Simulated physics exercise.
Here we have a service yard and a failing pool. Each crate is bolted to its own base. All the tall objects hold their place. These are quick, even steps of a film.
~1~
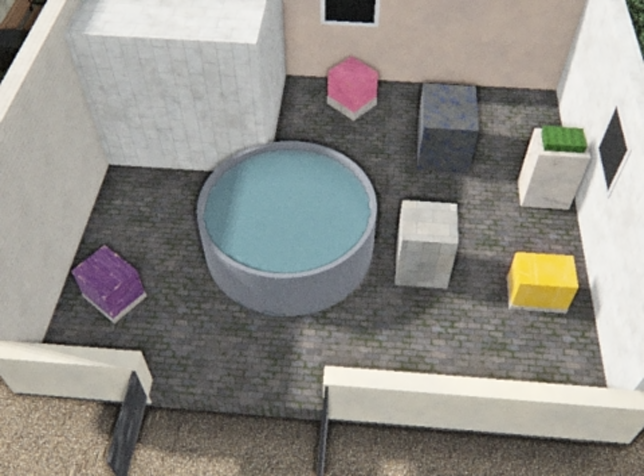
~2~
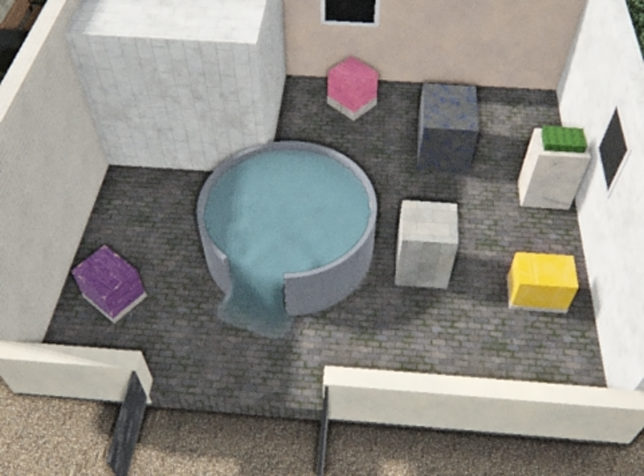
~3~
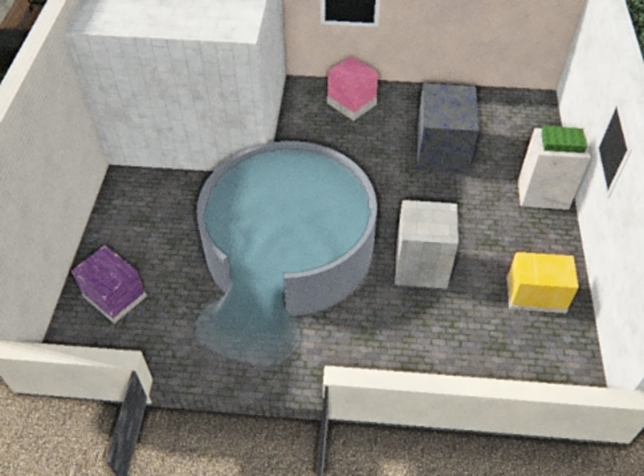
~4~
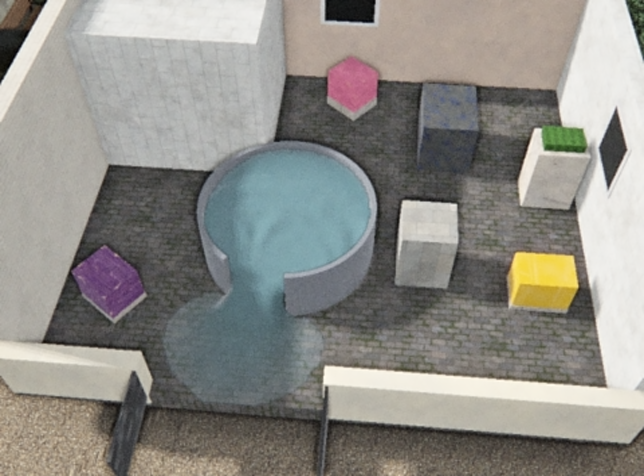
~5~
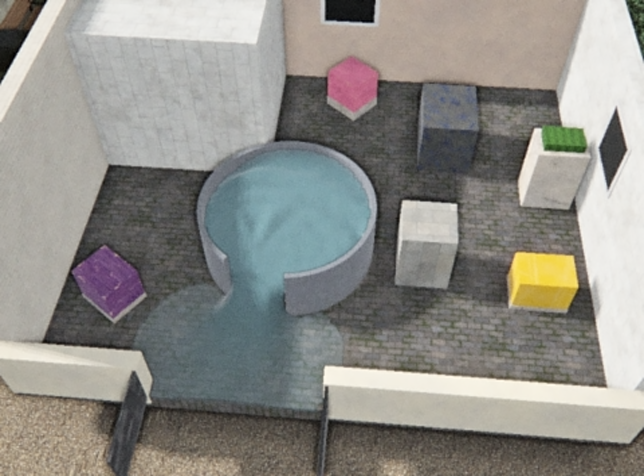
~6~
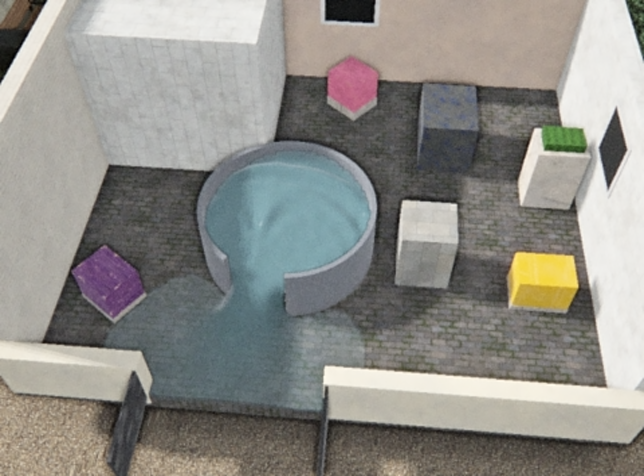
A round pool opens at its front and water pours out, spreading across the paving.
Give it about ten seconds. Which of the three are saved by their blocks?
The pink crate stays dry; the purple crate gets wet; the yellow crate stays dry.
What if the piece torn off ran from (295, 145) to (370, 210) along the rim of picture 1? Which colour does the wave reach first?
First comes the one in pink.
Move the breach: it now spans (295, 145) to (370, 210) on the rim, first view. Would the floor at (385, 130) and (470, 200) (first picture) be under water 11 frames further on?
In that order: Wet, covered.
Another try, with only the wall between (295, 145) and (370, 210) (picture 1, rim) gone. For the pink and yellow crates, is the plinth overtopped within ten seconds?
The pink crate gets wet, the yellow crate is soaked.
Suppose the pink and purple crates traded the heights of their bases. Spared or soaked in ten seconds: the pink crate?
The pink one stays dry.
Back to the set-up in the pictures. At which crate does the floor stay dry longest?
That is the pink crate.
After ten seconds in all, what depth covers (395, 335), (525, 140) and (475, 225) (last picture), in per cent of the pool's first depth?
In that order: 0, 0 and 0 per cent.
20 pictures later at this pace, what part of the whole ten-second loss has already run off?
Near 55 in a hundred.
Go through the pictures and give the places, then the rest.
The first frame shows still water in the pool at (287, 208).
In the second frame, water pours out at (257, 296) and has run to (281, 333).
In the third frame, the front is at (202, 335), out from the gap at (257, 297).
In the fourth frame, the front is at a hidden place, out from the gap at (257, 297).
In the fifth frame, the front is at a hidden place, out from the gap at (257, 297).
In the sixth frame, water pours out at (257, 297) and has run to a hidden place.
A moment on, water covers 15 % of the floor; the pink crate not reached, the purple crate water round its plinth, the yellow crate not reached.
Next, water covers 20 % of the floor; the pink crate not reached, the purple crate water round its plinth, the yellow crate not reached.
Then, water covers 25 % of the floor; the pink crate not reached, the purple crate water round its plinth, the yellow crate not reached.
Later, water covers 35 % of the floor; the pink crate not reached, the purple crate water round its plinth, the yellow crate water round its plinth.
In the end, water covers 35 % of the floor; the pink crate stayed above the water, the purple crate was topped, the yellow crate stayed above the water.
